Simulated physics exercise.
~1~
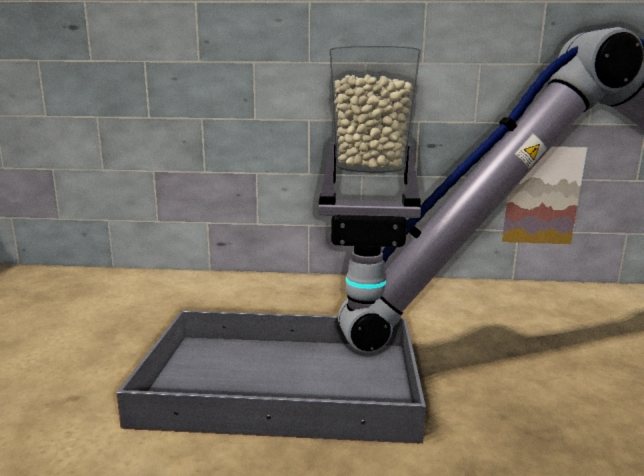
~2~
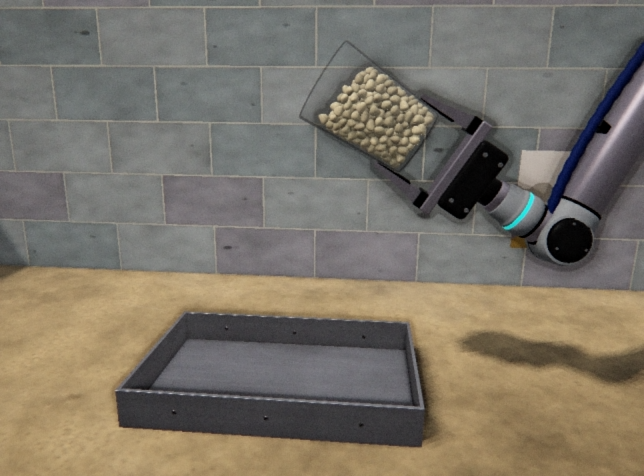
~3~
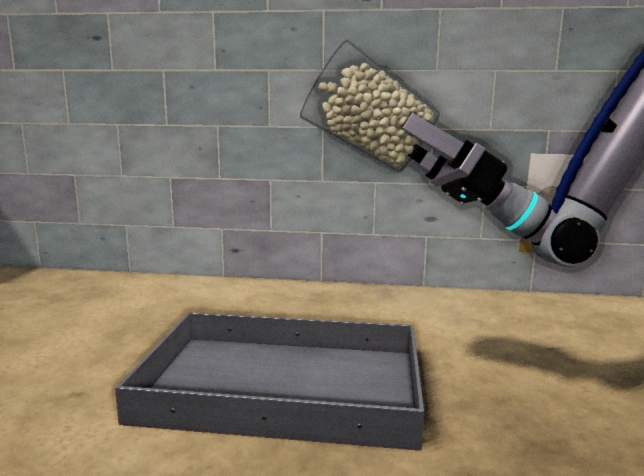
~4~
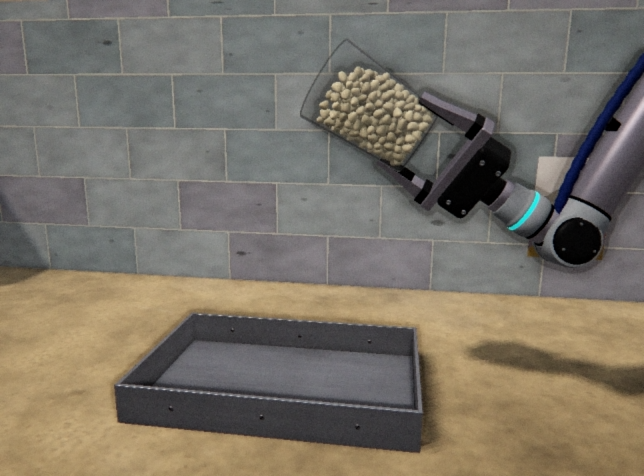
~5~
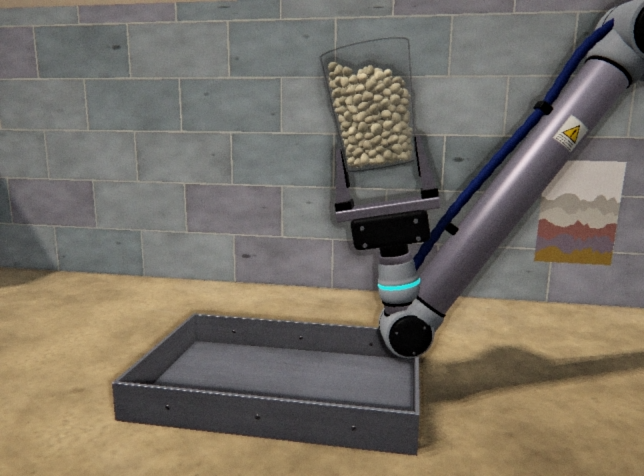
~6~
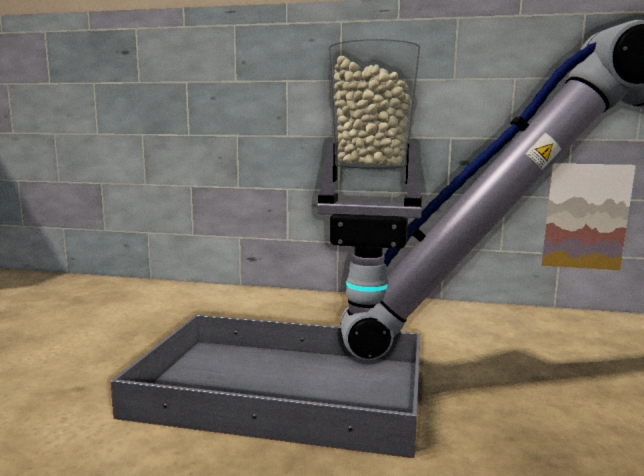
Robotic arm tilting a clear cup of pale beans leftward above an empty grey tray, rolling it, then standing it upright, still full.
